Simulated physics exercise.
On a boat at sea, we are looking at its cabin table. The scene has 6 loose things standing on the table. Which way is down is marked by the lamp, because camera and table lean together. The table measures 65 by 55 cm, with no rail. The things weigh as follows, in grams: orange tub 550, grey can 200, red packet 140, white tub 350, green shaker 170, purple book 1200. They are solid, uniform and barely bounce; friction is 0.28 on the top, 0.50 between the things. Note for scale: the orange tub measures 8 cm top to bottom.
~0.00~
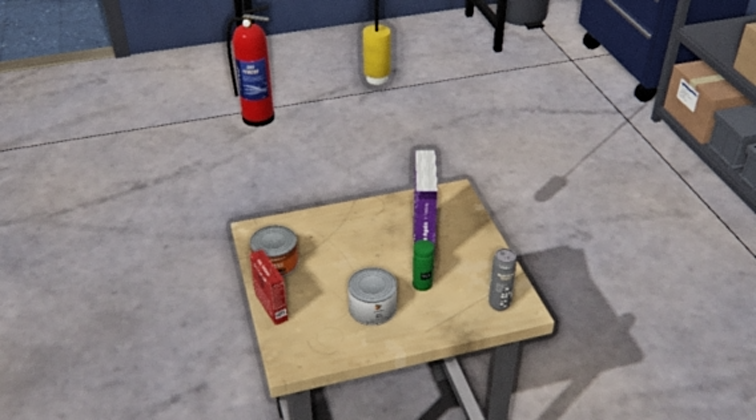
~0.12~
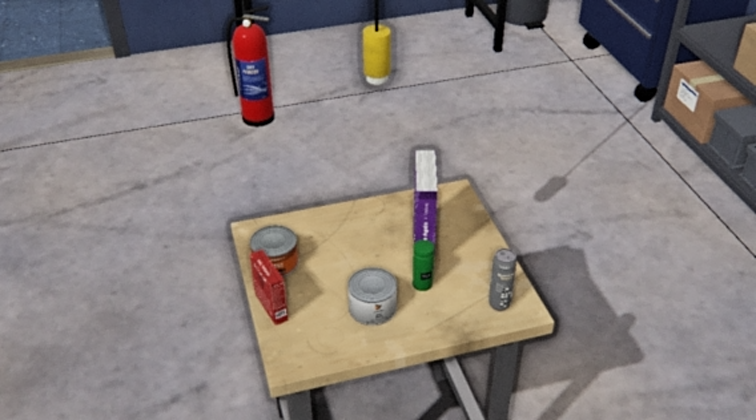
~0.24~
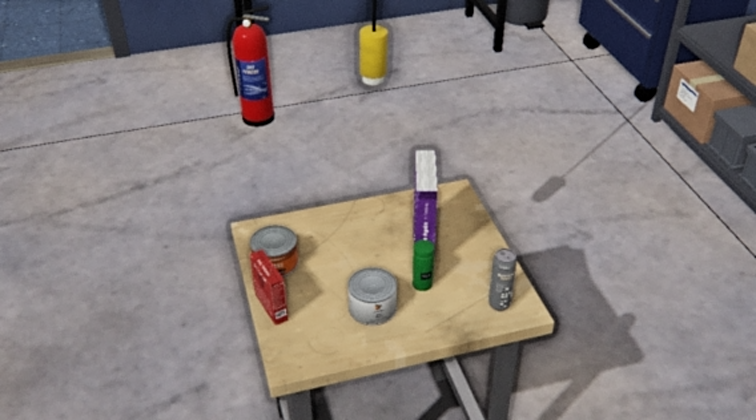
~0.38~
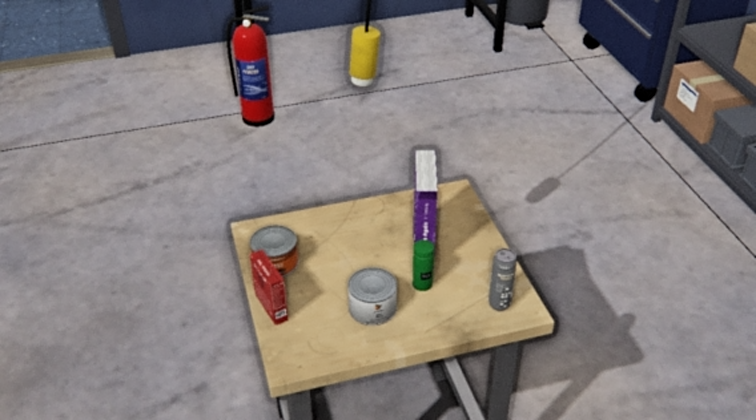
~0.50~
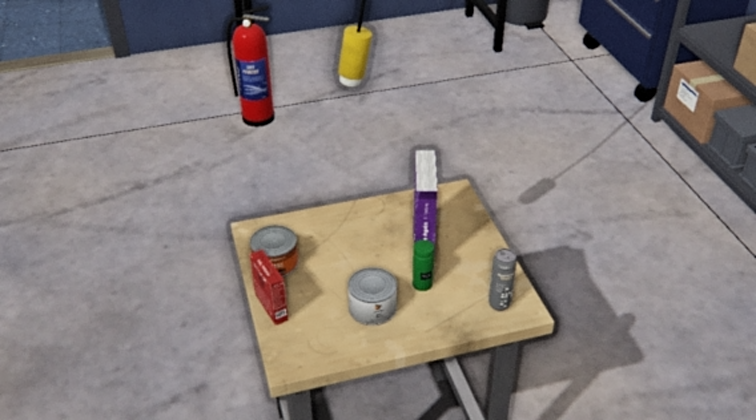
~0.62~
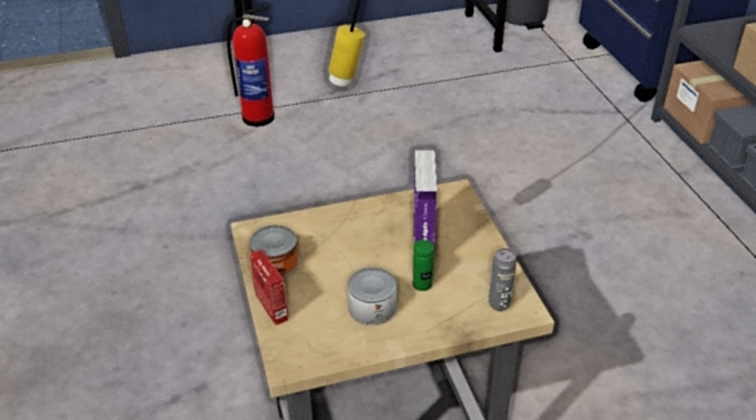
A hanging yellow cylinder swings slowly left while the six objects on the table stay still.
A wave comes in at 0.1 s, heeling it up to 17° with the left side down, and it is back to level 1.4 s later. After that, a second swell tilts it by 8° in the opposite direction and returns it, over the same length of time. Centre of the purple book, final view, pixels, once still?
Roughly (337, 243).
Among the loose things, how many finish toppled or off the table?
2.
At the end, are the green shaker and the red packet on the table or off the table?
The green shaker is still on the table; the red packet finishes off the table.
After 1.02 s, heel 13°, left side down; purple book tipped 54° from how it sat near (380, 220); red packet tipped 26° from how it sat.
After 1.22 s, heel 6°, left side down; red packet now off the table; purple book on its side near (340, 242); orange tub slid 2 cm.
After 1.32 s, heel 3°, left side down; purple book on its side near (337, 243); orange tub slid 4 cm.
After 1.52 s, boat level; purple book on its side near (337, 243); orange tub slid 4 cm.
At rest (3.4 s), off the table, red packet; tipped over on the table, purple book; the other 4 in place, give or take 5 cm. In the last view, purple book near (337, 243).
